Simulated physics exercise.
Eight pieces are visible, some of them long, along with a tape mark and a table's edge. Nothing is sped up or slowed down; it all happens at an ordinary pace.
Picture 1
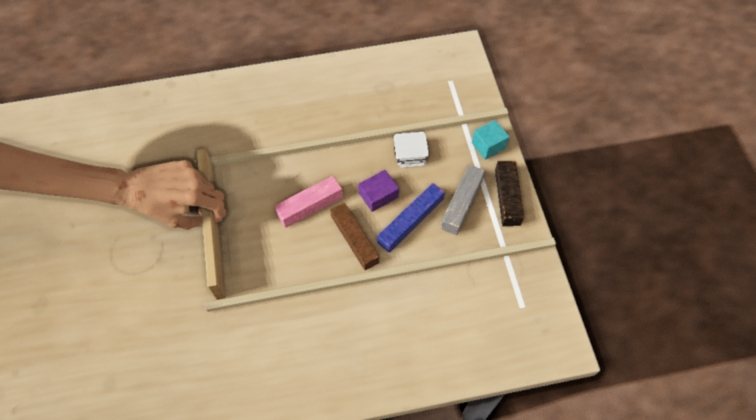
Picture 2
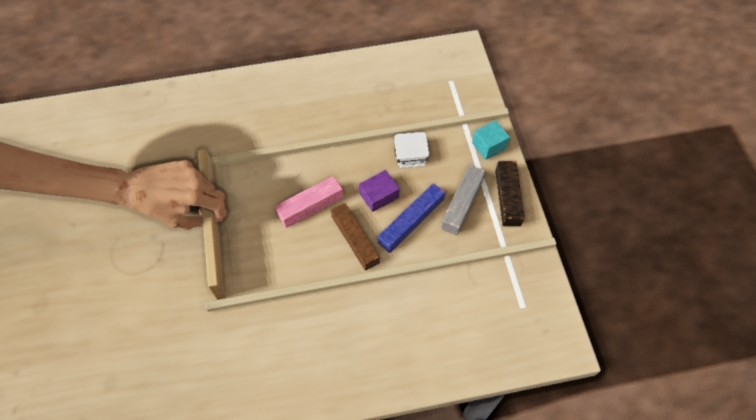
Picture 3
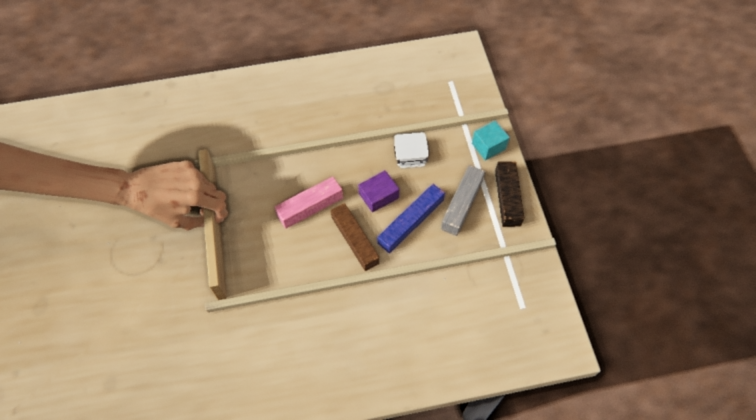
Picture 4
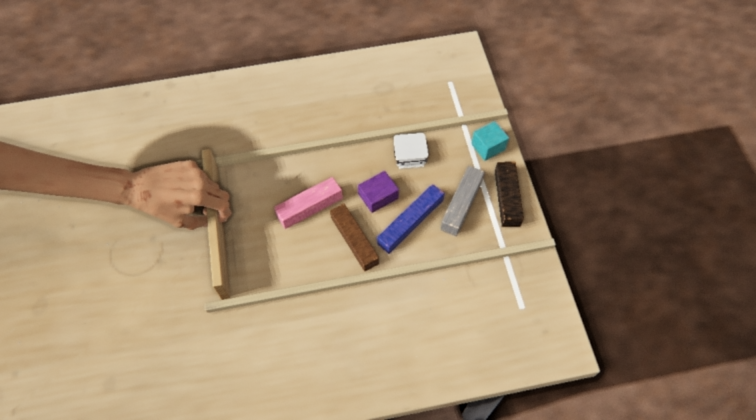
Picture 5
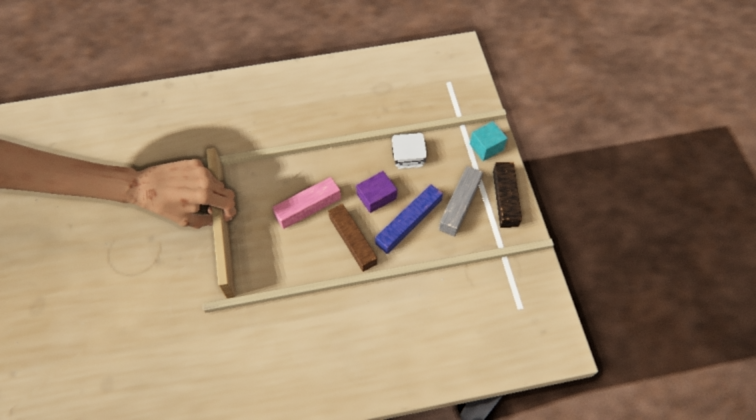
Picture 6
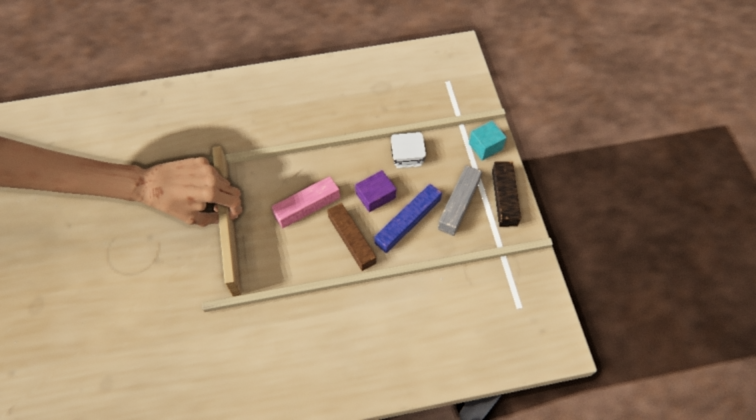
We see a hand holding a wooden board upright between two rails on a table, with eight colourful blocks and bars lying to its right near a white line. The hand slides the board slightly right, without touching the pieces.
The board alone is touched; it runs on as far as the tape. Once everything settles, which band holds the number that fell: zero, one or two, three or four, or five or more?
What drops is a group of three or four.
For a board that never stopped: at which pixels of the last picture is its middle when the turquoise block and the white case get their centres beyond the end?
Near (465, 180), then near (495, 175).
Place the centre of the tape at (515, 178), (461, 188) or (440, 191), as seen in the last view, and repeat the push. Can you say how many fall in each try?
The three tries give 6, 1 and 0.
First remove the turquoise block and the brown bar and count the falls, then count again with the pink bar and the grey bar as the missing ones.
Try one: 1; try two: 0.
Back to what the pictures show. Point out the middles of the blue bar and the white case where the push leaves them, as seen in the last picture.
Blue bar: About (530, 198); white case: About (499, 135).
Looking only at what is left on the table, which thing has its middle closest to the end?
The blue bar is it.
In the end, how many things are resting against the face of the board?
At rest, 2 are in contact.
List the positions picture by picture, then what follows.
The first picture shows black bar (509, 193); turquoise block (490, 140); grey bar (463, 200); board (211, 222); tape (483, 184).
The second picture shows turquoise block (491, 140); board (211, 222).
The third picture shows grey bar (463, 200); white case (411, 151).
The fourth picture shows black bar (509, 194); pink bar (309, 203).
The fifth picture shows turquoise block (488, 141); purple block (377, 192).
The sixth picture shows black bar (506, 194); turquoise block (487, 141); grey bar (460, 200); board (227, 219); tape (480, 184).
Soon after, none off yet; black bar at rest near (506, 194); turquoise block at rest near (487, 141); grey bar at rest near (460, 200).
Then, none off yet; black bar at rest near (506, 194); turquoise block at rest near (487, 141); grey bar moved a little near (473, 202).
At rest, the number that fall off is three or four; fallen, grey bar, turquoise block and black bar.
